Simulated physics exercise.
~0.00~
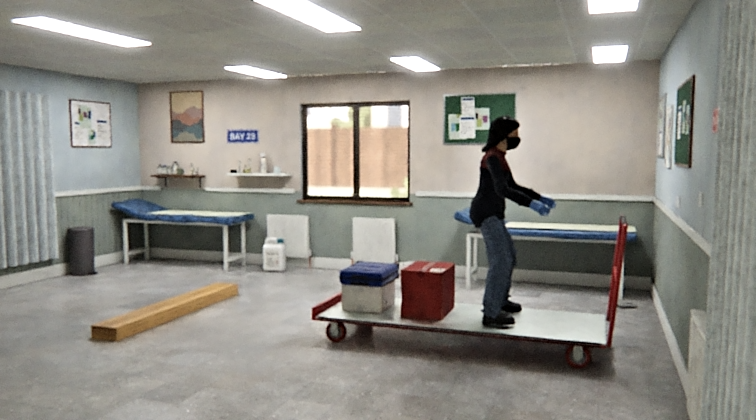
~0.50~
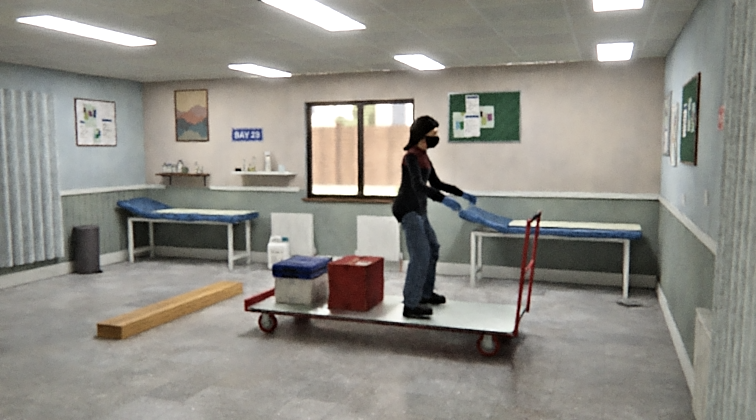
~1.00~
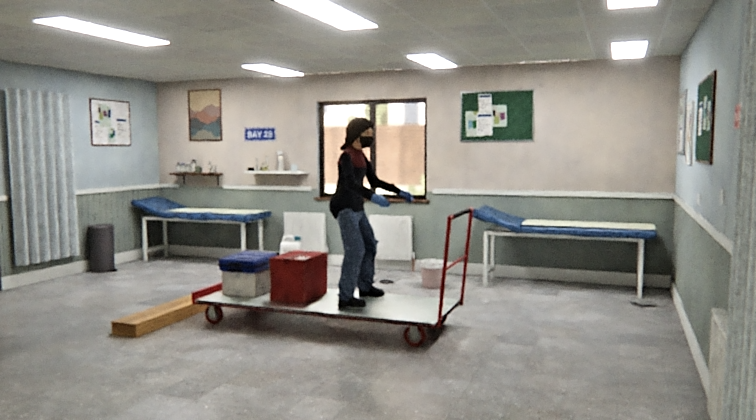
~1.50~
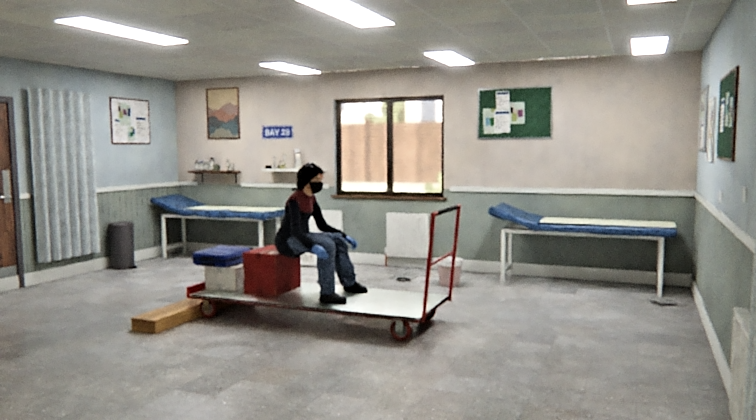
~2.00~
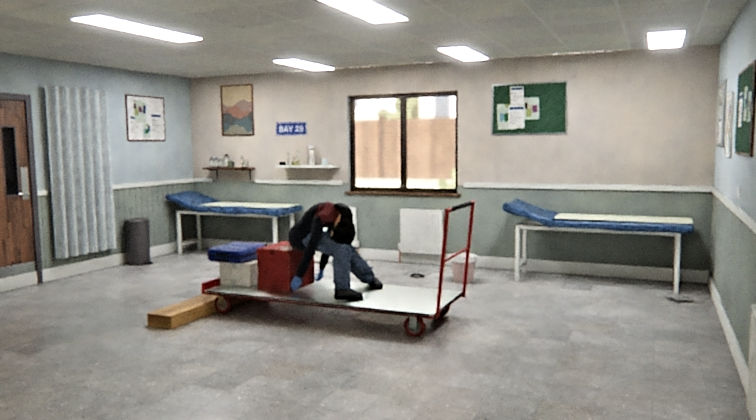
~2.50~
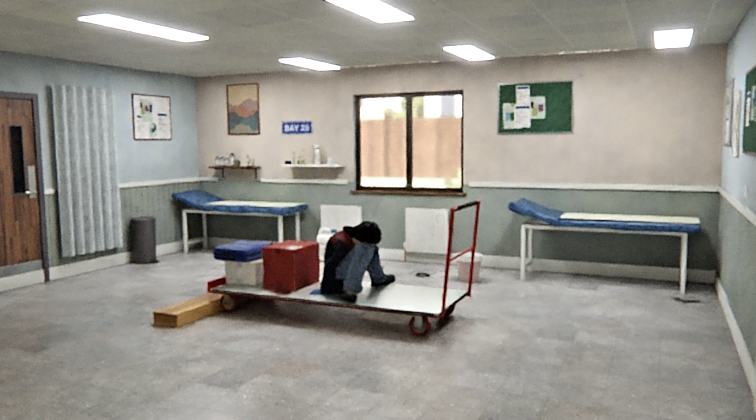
To begin with, a masked person in dark clothes and blue gloves stands on a flat trolley with a red handle, arms held out toward it, behind a red box and a blue case resting on a white carton. The trolley rolls left across a clinic-like room toward a low wooden kerb. It reaches the kerb and stops, and the person drops to a sitting position against the red box. The person's upper body then folds forward over the legs. At the end, the person sits slumped, head at the knees, with every item still aboard.
